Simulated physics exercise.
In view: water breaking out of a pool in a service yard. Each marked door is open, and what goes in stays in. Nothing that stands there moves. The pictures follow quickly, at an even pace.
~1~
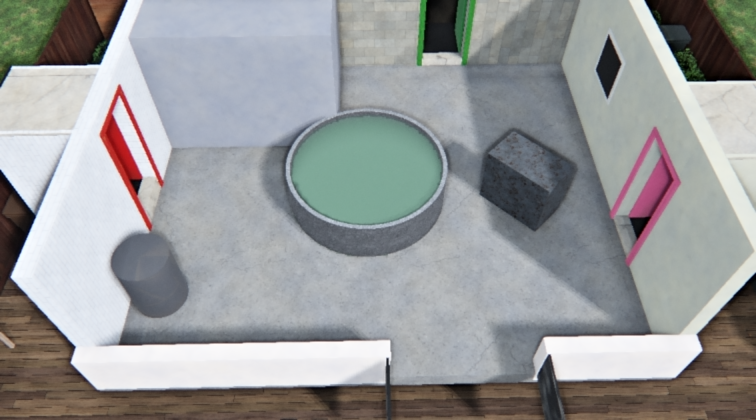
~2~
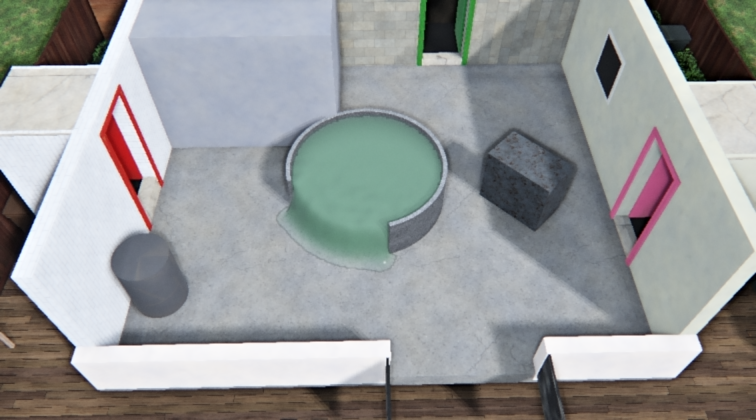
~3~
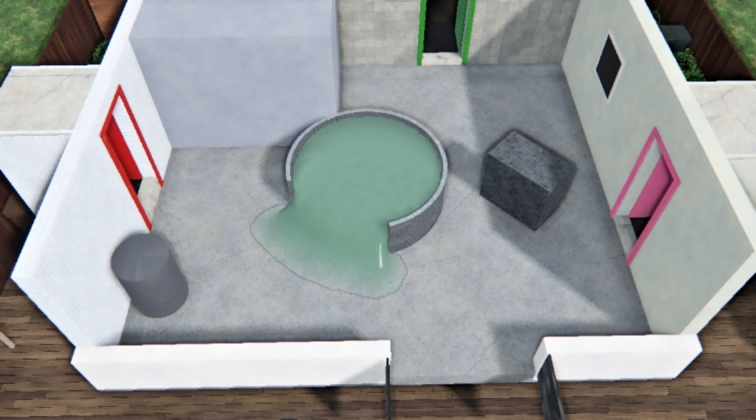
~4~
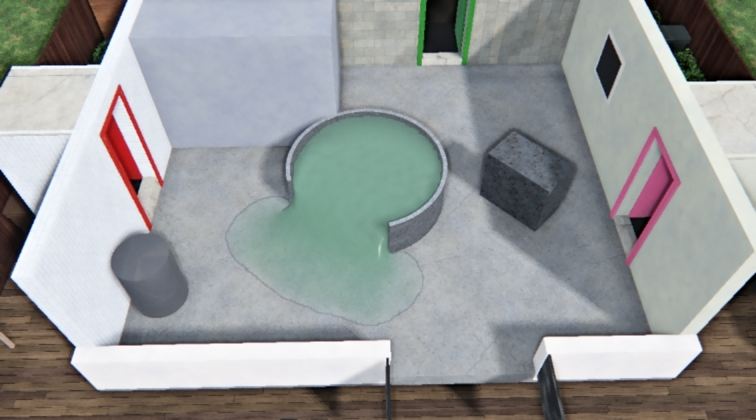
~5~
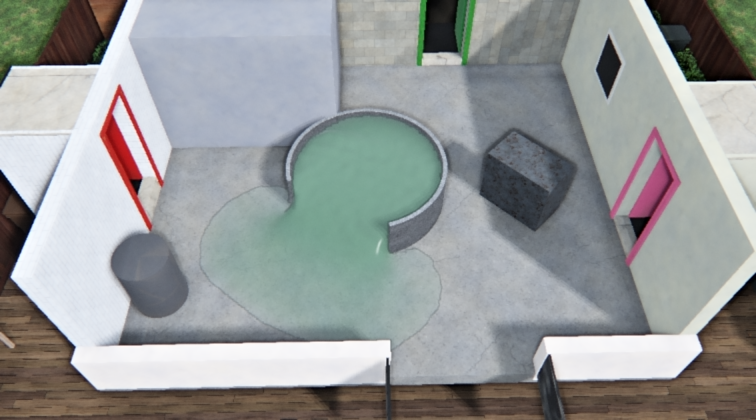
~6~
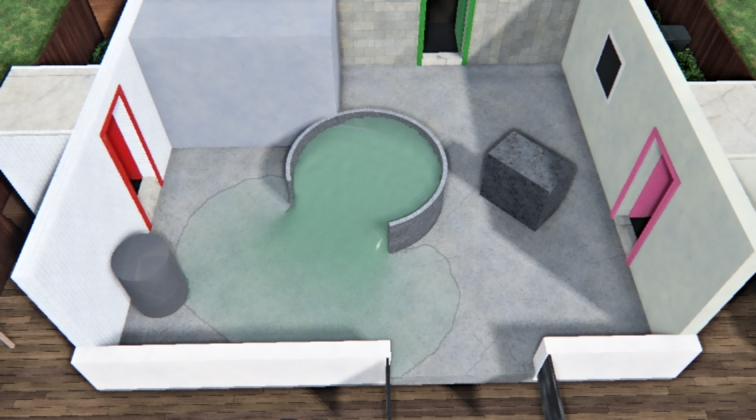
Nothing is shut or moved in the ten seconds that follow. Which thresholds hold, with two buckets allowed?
One by one: The green door admits no more than that; the pink door admits no more than that; the red door admits no more than that.
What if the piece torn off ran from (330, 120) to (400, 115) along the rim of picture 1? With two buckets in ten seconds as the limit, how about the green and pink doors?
One by one: The green door goes over; the pink door lets more in.
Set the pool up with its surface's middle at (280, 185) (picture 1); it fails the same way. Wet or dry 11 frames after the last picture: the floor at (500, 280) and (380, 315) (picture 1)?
In turn: Clear, awash.
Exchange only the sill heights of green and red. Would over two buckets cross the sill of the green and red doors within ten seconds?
In short: Green door keeps below it, red door passes that mark.
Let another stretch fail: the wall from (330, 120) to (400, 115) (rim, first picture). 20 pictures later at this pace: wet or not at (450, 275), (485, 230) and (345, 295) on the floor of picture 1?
As listed: Dry, free of water, dry.
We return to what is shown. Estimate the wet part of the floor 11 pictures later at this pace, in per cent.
Some 30 per cent.
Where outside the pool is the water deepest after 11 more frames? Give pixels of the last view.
I would point to (131, 304).
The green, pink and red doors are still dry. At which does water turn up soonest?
It is the door marked red.
A moment on, water covers 30 % of the floor; the green door not reached, the pink door not reached, the red door wet at the sill, nothing in.
Next, water covers 30 % of the floor; the green door not reached, the pink door not reached, the red door wet at the sill, nothing in.
Then, water covers 45 % of the floor; the green door not reached, the pink door not reached, the red door wet at the sill, nothing in.
Later, water covers 60 % of the floor; the green door not reached, the pink door wet at the sill, nothing in, the red door wet at the sill, nothing in.
In the end, water covers 85 % of the floor; the green door not reached, the pink door under two buckets in, the red door wet at the sill, nothing in.
